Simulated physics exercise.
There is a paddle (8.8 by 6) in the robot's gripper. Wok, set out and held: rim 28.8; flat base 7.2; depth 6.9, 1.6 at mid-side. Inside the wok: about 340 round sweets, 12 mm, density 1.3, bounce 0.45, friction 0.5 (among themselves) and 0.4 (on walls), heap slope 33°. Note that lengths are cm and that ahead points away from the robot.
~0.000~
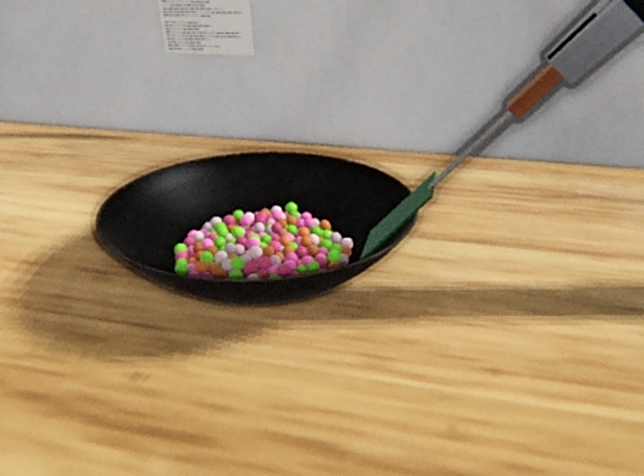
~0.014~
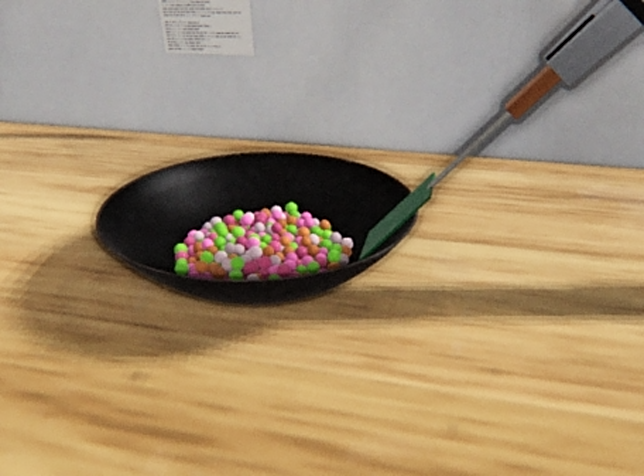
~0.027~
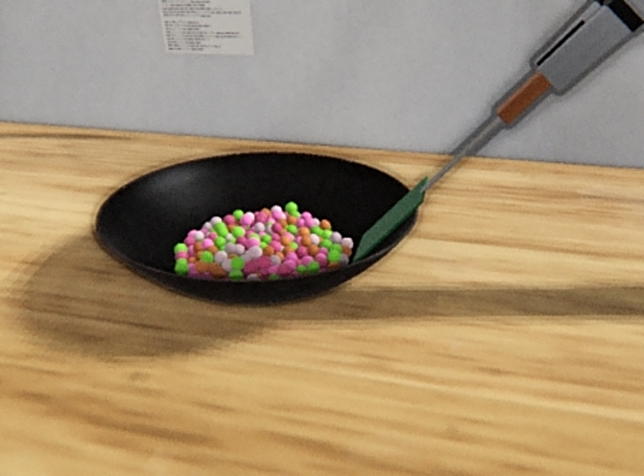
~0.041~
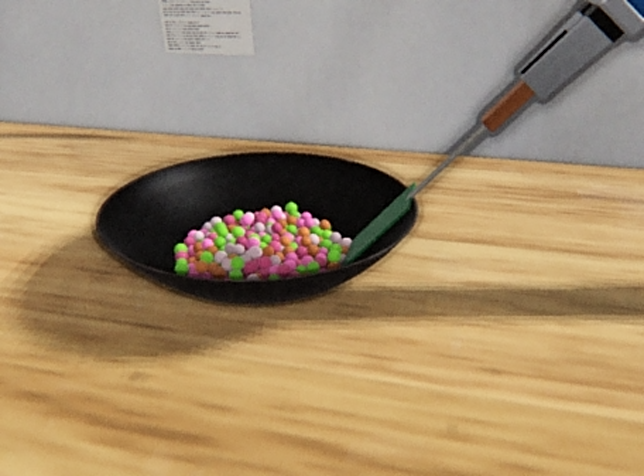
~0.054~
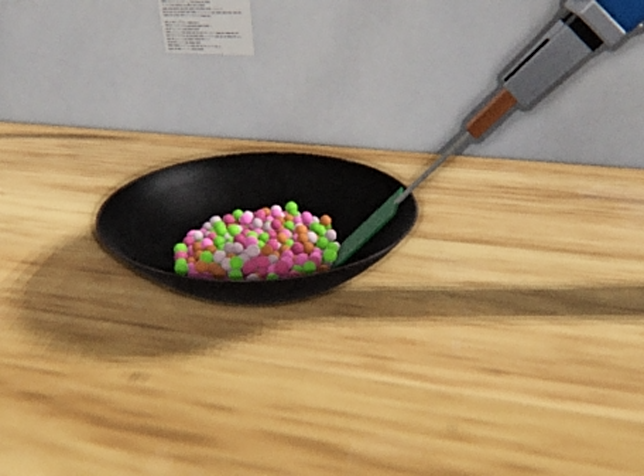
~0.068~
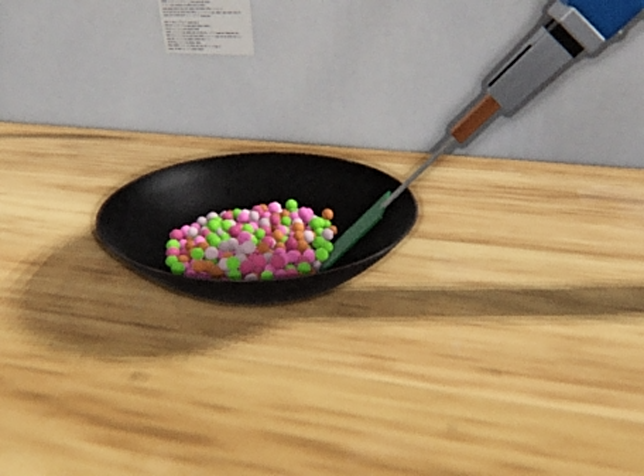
On a wooden table, a green paddle held by a robot slid down and left inside a black wok, then nudged the heap of pink, green, white and orange sweets slightly left.
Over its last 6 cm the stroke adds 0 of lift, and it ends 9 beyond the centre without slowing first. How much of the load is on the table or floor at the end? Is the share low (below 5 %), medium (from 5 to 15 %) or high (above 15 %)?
The share is medium, from 5 to 15 %.
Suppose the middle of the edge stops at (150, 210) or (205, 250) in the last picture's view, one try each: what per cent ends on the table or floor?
Around 35 per cent for the first try and 0 per cent for the second.
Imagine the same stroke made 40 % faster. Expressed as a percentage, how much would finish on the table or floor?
Roughly 20 in a hundred.
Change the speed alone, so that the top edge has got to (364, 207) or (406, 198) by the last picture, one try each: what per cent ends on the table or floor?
First try about 25 %, second try about 0 %.
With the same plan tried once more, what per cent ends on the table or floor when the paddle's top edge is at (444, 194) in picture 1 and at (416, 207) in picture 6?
Near 0 in a hundred.
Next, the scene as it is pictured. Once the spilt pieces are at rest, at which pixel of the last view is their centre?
Around (72, 234).
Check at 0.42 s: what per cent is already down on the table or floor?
Some 6 per cent of the load.
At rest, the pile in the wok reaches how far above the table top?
Close to 7.5 centimetres high.
After 0.13 s, sloping 50°, highest piece 6 above the table; 341 in the wok.
After 0.19 s, sloping 50°, highest piece 7 above the table; 341 in the wok.
After 0.42 s, sloping 50°, highest piece 8 above the table; 314 in the wok, 22 on the table or floor, 5 on the blade or in flight.
After 1.47 s, sloping 50°, highest piece 7 above the table; 313 in the wok, 28 on the table or floor.
In the end, 313 in the wok, 28 on the table or floor. That is 8 % on the table or floor.
